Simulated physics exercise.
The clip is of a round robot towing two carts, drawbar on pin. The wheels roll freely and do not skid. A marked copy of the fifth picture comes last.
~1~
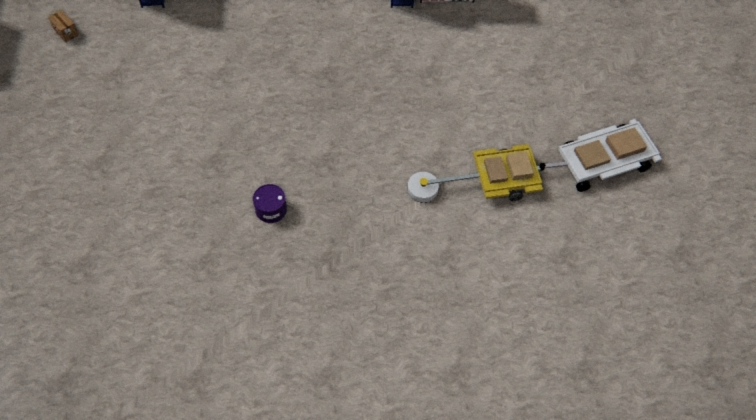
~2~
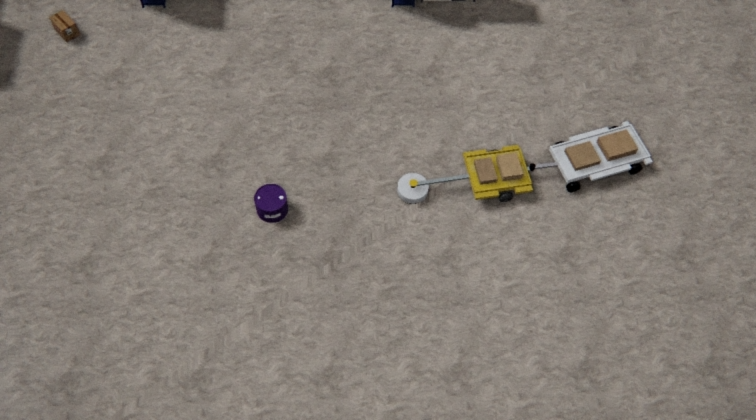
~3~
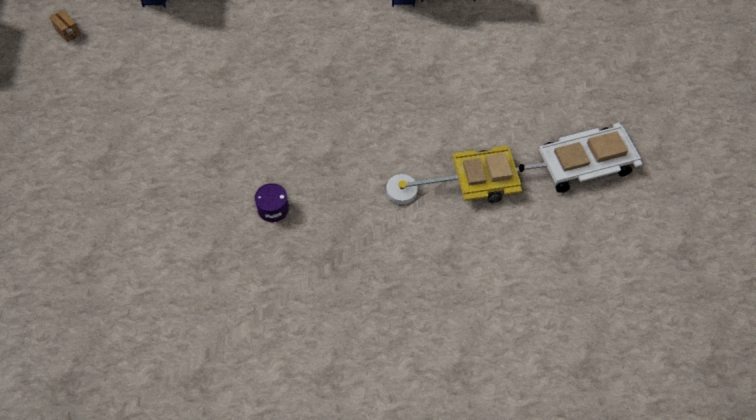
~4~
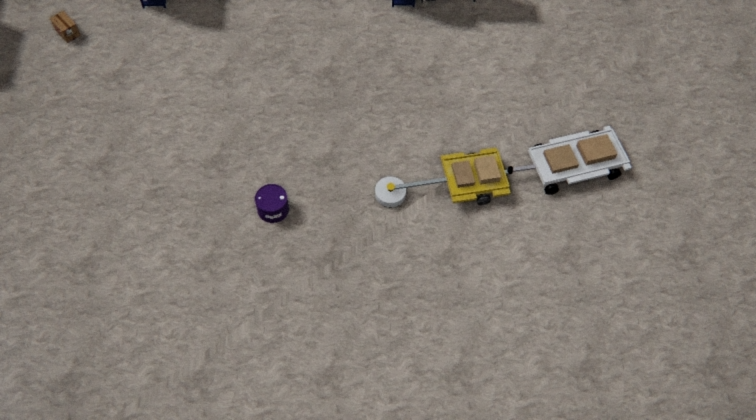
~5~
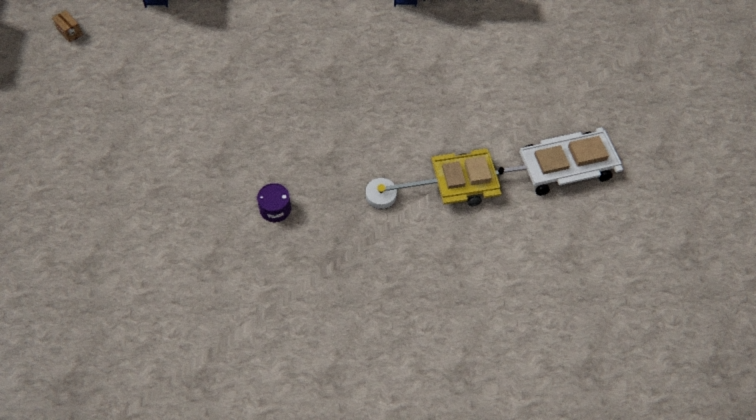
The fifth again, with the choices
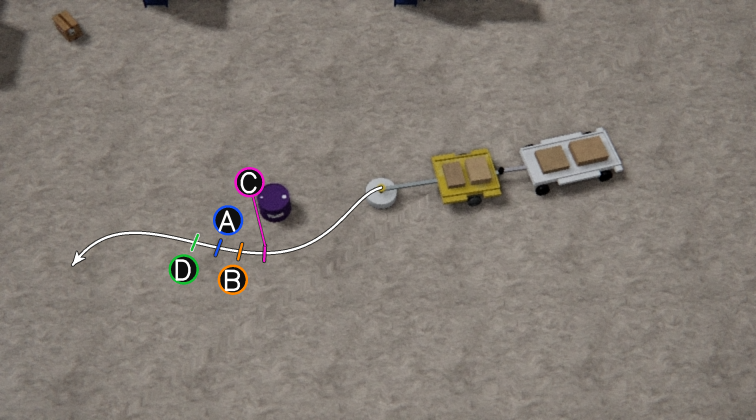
A round white robot tows a yellow cart and a white cart, both carrying flat brown boxes, slowly leftward across a mottled grey-brown floor, narrowing the gap to a purple tub that stays in place.
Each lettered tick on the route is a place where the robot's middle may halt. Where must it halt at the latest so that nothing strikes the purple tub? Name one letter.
B.
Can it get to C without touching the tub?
Yes.
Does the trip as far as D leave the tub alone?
No.
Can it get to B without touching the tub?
Yes.
On the marked copy, A at (218, 248); B at (240, 252); C at (265, 253); D at (195, 242); the route from (381, 188) via (232, 250) to (73, 265).
Taking B. A third of the way, robot (340, 225), last cart (522, 165).
Two thirds of the way, robot (292, 254), last cart (471, 175).
When it is over, robot (241, 256), last cart (431, 190); nothing has been touched.
As for the rest, A is too far, the tub has been hit; C is safe but short; D is too far, the tub has been hit.
